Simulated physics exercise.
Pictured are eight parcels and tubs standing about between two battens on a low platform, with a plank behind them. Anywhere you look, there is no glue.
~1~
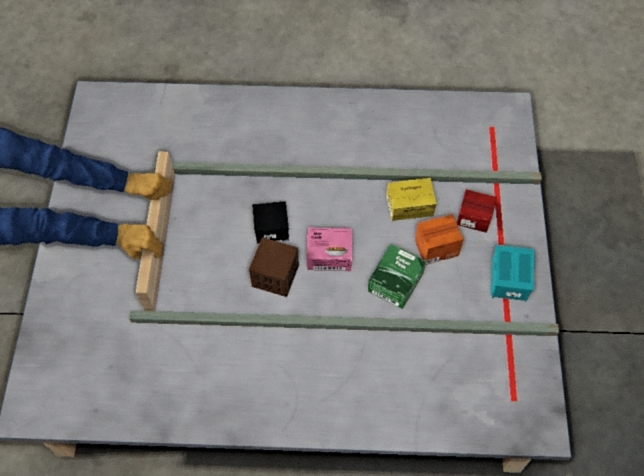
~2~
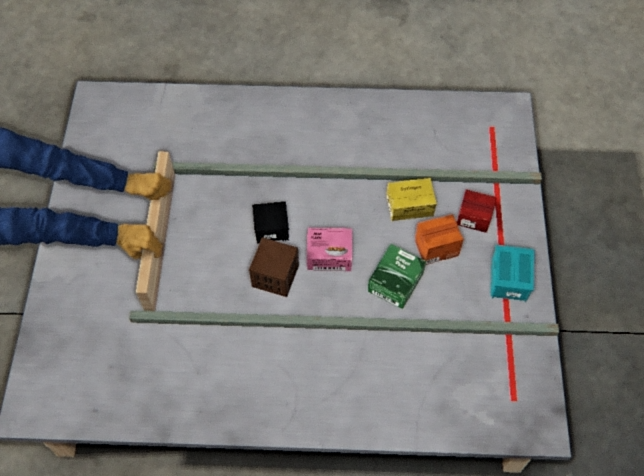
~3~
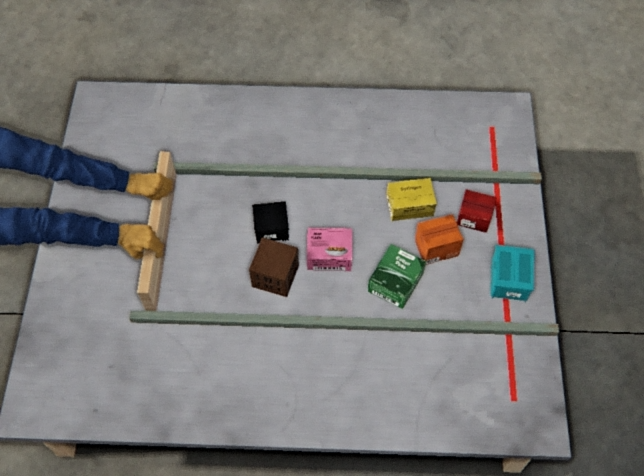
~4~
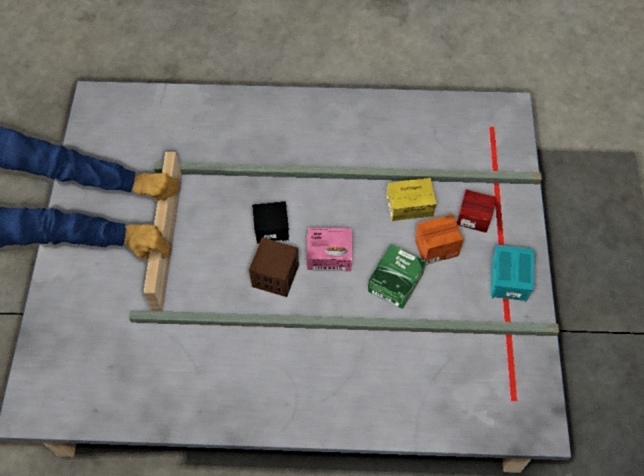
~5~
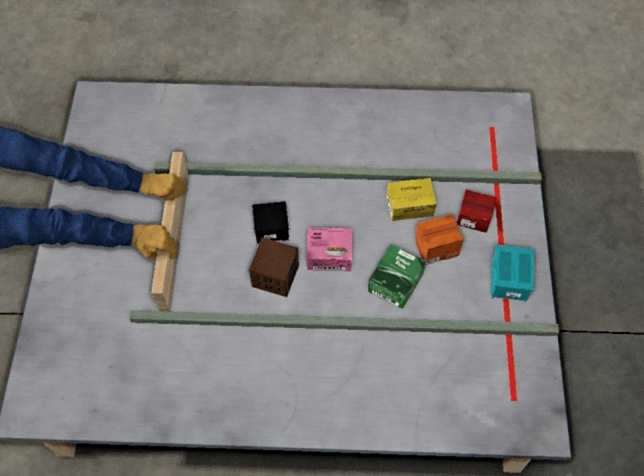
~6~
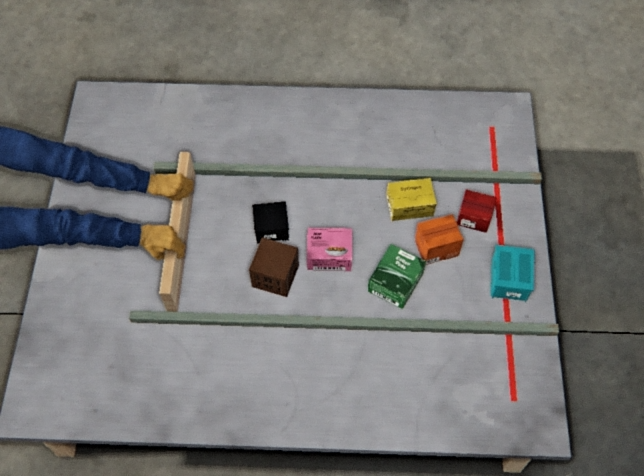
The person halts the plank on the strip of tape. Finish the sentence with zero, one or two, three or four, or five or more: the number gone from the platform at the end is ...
The number gone from the platform at the end is five or more.
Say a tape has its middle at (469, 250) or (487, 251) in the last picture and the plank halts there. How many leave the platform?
2, then 2.
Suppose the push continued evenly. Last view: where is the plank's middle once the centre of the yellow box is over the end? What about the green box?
The middle is at (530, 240) when it's the yellow box, and at (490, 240) when it's the green box.
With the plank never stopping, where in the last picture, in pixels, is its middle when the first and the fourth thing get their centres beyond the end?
The middle sits near (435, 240) at the first moment and near (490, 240) at the second.
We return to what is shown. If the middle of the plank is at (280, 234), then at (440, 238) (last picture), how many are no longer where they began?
3 and 8.
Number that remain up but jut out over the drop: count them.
In total, 0 of them.
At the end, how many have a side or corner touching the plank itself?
It is in contact with 3.
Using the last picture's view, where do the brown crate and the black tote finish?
The brown crate finishes at (526, 272); the black tote finishes at (520, 233).
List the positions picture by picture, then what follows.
Turquoise tote (512, 274); red parcel (476, 211); orange box (439, 240); plank (157, 230); tape (502, 251), in the first frame.
Red parcel (476, 211); green box (397, 276), in the second frame.
Orange box (439, 240); brown crate (275, 268), in the third frame.
Turquoise tote (512, 274); yellow box (411, 200), in the fourth frame.
Red parcel (476, 211); black tote (271, 223), in the fifth frame.
Turquoise tote (512, 274); red parcel (476, 211); orange box (439, 240); plank (179, 231); tape (502, 251), in the sixth frame.
A little later, none off yet; turquoise tote at rest near (512, 274); red parcel at rest near (476, 211); orange box at rest near (439, 240).
When it is over, the number that fall off is five or more; down, pink box, green box, orange box, red parcel and turquoise tote.
